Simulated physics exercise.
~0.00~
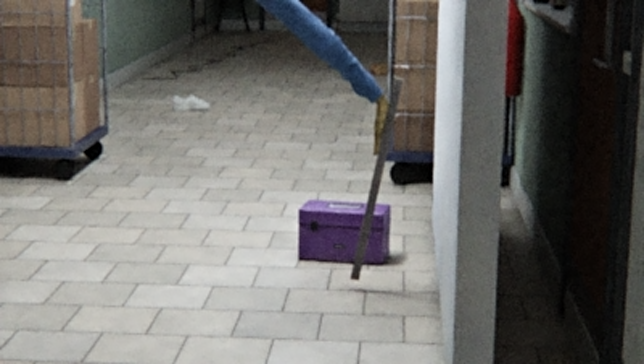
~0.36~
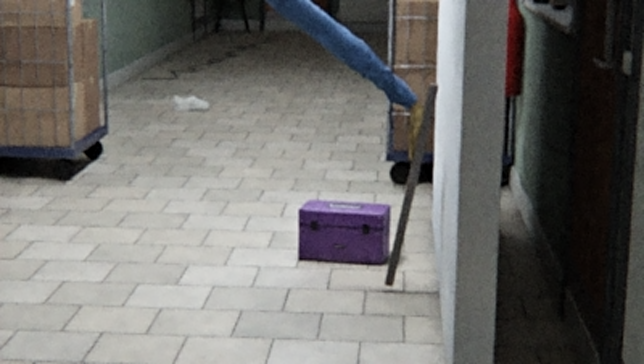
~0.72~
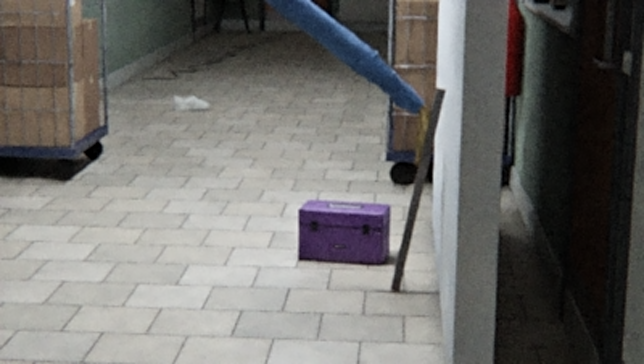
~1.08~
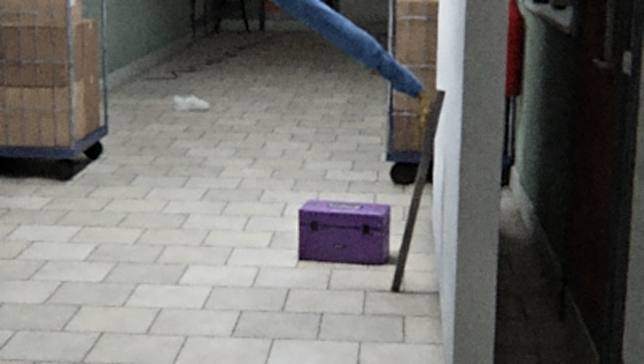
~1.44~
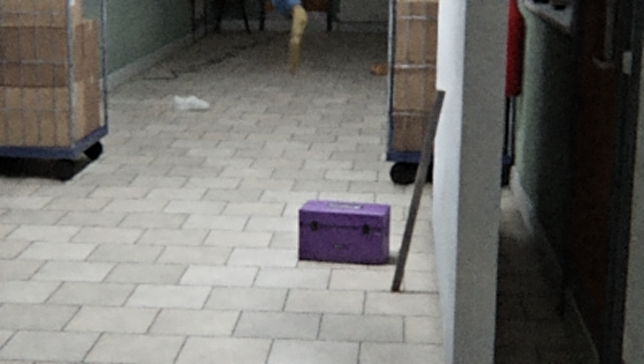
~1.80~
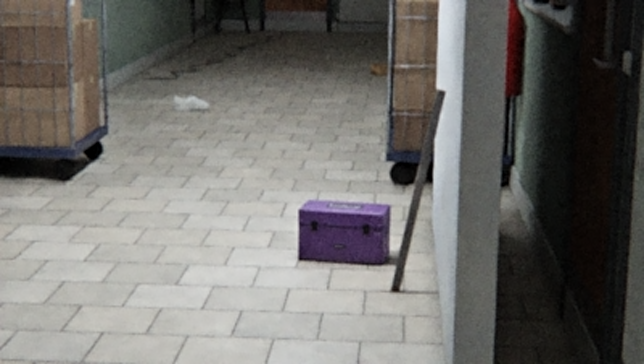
Blue-sleeved arm leaning a grey pole against a white wall edge beside a purple toolbox, then letting go and withdrawing, pole staying propped.
